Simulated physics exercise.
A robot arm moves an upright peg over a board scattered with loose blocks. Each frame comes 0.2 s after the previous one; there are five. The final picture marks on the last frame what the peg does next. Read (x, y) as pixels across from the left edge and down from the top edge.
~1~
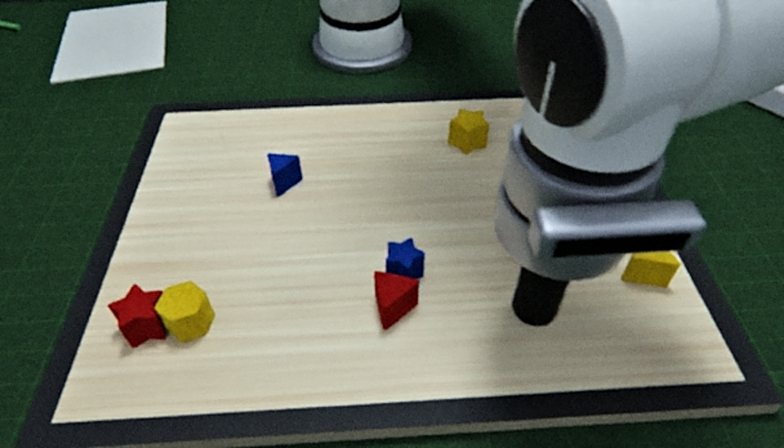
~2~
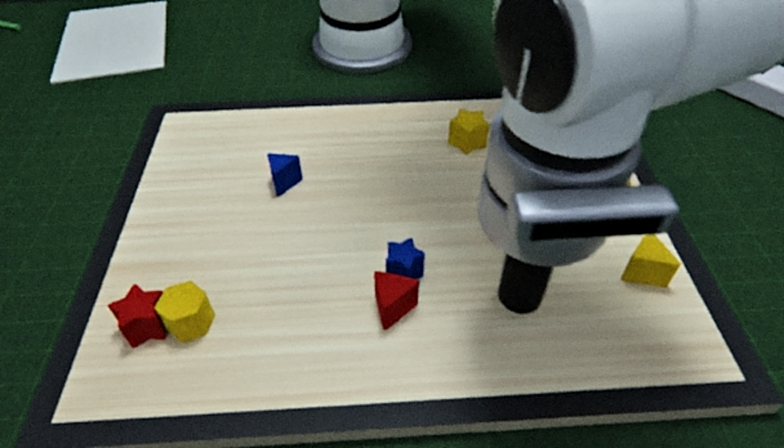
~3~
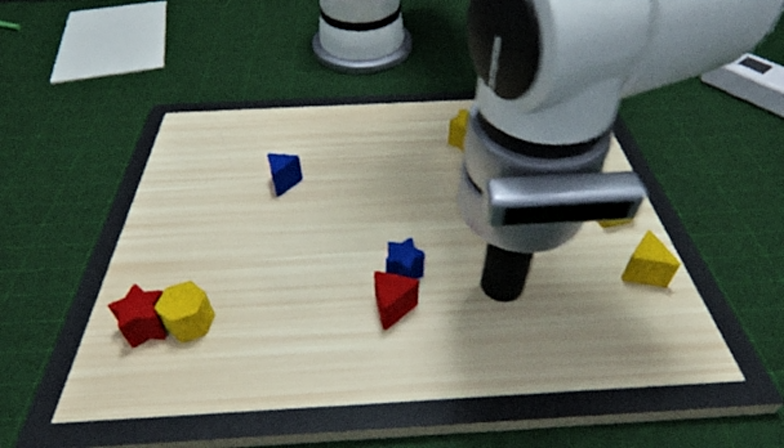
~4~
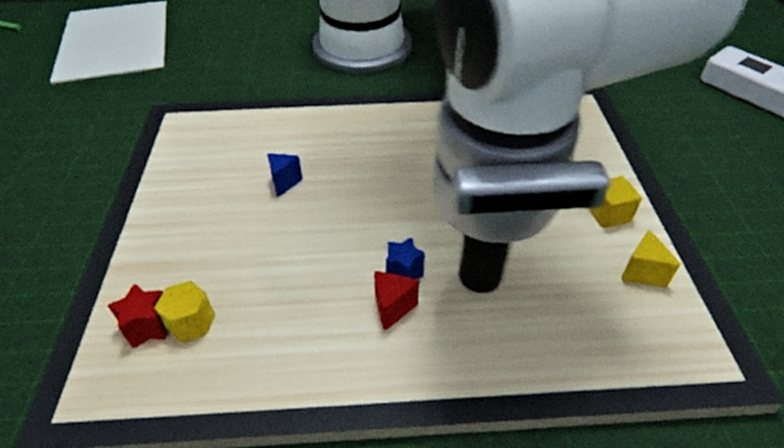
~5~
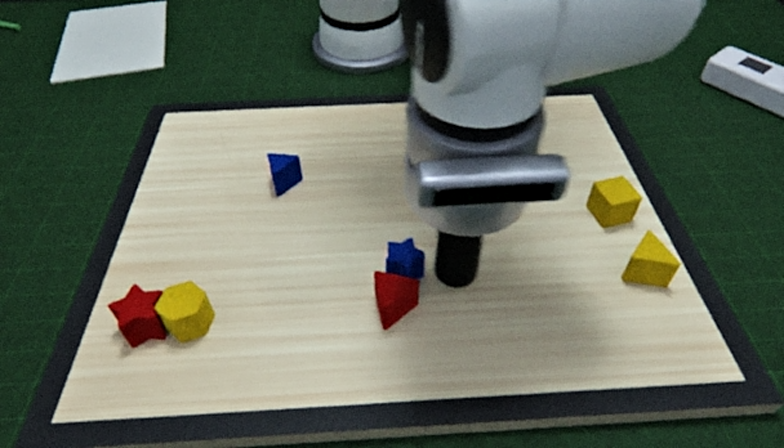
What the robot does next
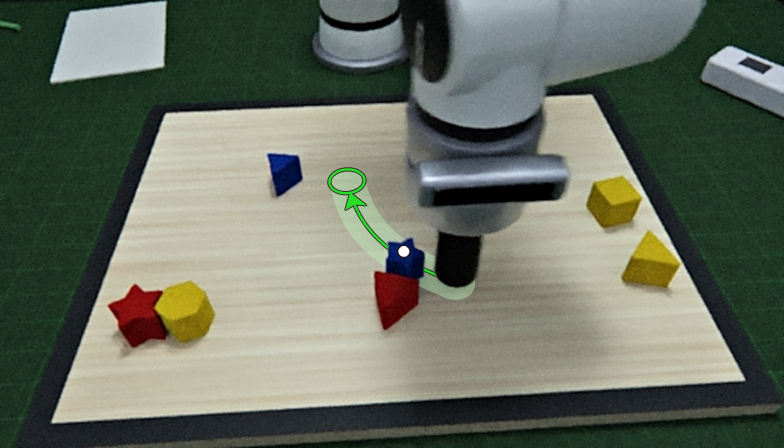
We see a robot arm holding a dark upright peg above a pale board scattered with red, blue and yellow blocks. The peg moves steadily left and slightly away, nearing the blue star and red three-sided block, while the blocks stay still.
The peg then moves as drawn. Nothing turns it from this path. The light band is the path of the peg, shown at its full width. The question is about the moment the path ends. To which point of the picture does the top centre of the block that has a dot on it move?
I predict (362, 243).
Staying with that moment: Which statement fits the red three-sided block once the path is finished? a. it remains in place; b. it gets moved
I choose a.
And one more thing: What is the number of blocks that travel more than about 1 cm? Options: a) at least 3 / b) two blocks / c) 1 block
My answer is option c.
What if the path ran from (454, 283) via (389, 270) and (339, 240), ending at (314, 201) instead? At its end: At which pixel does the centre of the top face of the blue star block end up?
When the path ends, it will be at (312, 237).
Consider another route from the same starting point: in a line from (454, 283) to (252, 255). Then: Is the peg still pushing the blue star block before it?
That would be a yes.
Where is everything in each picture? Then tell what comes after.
In the first frame, peg's lower end (534, 308); red three-sided block (393, 286); blue star block (404, 251).
In the second frame, peg (520, 296); blocks still.
In the third frame, peg (502, 285); blocks still.
In the fourth frame, peg (480, 276); blocks still.
In the fifth frame, peg (456, 271); red three-sided block (393, 286); blue star block (404, 251).
Drawn move, from (454, 283) via (399, 255) and (362, 219), ending at (347, 181); the dot is on the blue star block.
The first path, step by step. One third of the way, peg (398, 243); blue star block (367, 246), turned 70° anticlockwise.
Two thirds of the way, peg (361, 207); blue star block (361, 243), turned 95° anticlockwise.
At the end, peg (346, 169); red three-sided block still; blue star block (361, 243), turned 95° anticlockwise.
